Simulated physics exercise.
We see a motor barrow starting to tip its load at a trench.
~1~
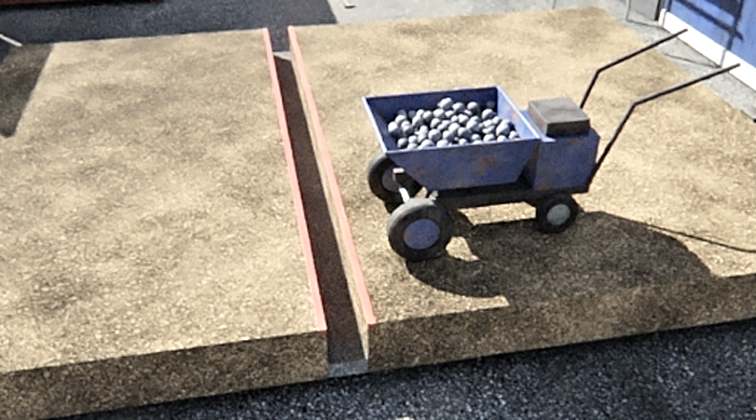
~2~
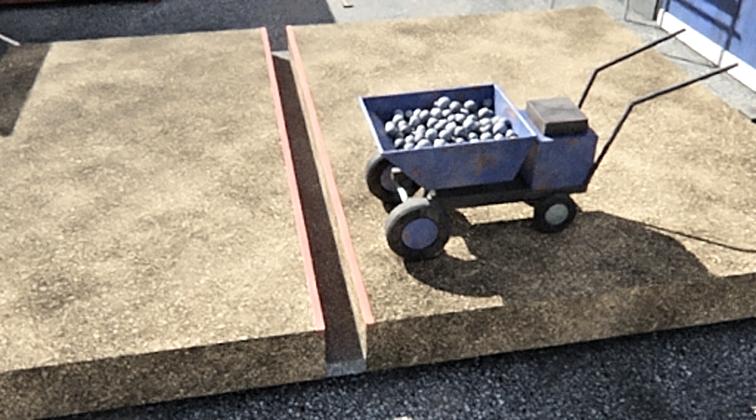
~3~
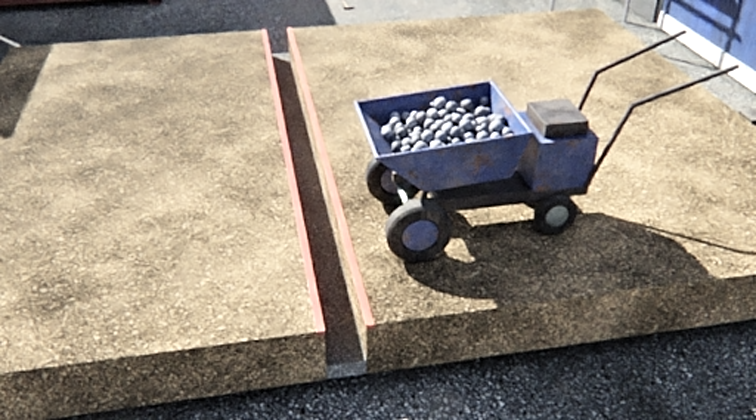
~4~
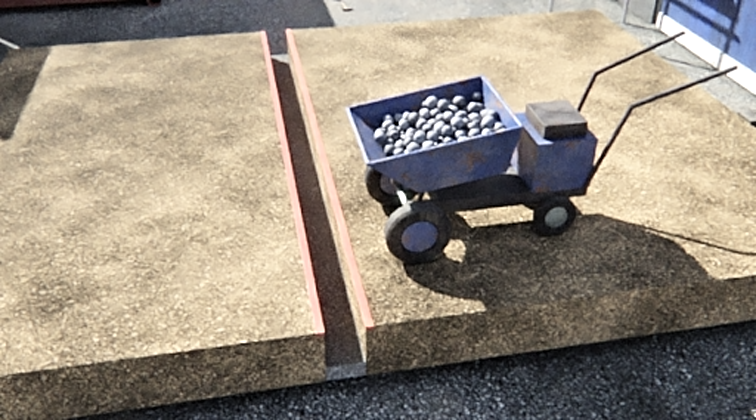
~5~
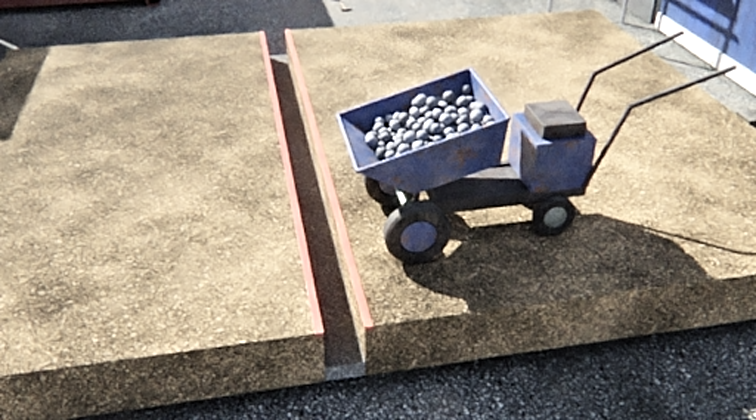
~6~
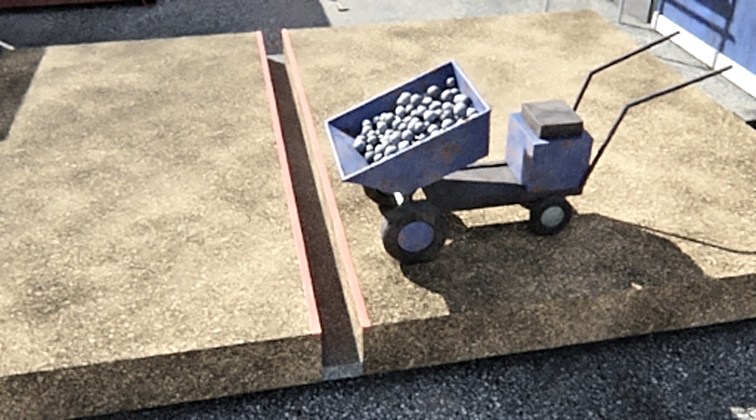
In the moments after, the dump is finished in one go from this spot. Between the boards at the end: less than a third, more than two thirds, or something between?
Between the edges lies less than a third of the load.
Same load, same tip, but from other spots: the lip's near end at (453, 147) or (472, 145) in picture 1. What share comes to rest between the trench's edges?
First some 70, then 50 per cent.
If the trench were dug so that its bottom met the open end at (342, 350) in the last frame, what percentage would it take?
Close to 10 per cent.
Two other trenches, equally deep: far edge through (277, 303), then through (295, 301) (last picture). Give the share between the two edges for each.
Roughly 80 per cent, and 40 per cent.
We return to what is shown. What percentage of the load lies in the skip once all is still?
Some 15 per cent.
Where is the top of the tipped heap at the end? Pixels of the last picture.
Around (276, 232).
Just after the last frame, skip tipped steeply; every one in the skip.
A moment on, skip tipped right over; roughly a third in the skip; just a few in or heaped over the trench; roughly half beyond it; just a few falling.
Further on, skip tipped right over; about a tenth in the skip; about a tenth in or heaped over the trench; the larger part beyond it.
When it is over, skip tipped right over; about a tenth in the skip; about a tenth in or heaped over the trench; the larger part beyond it.
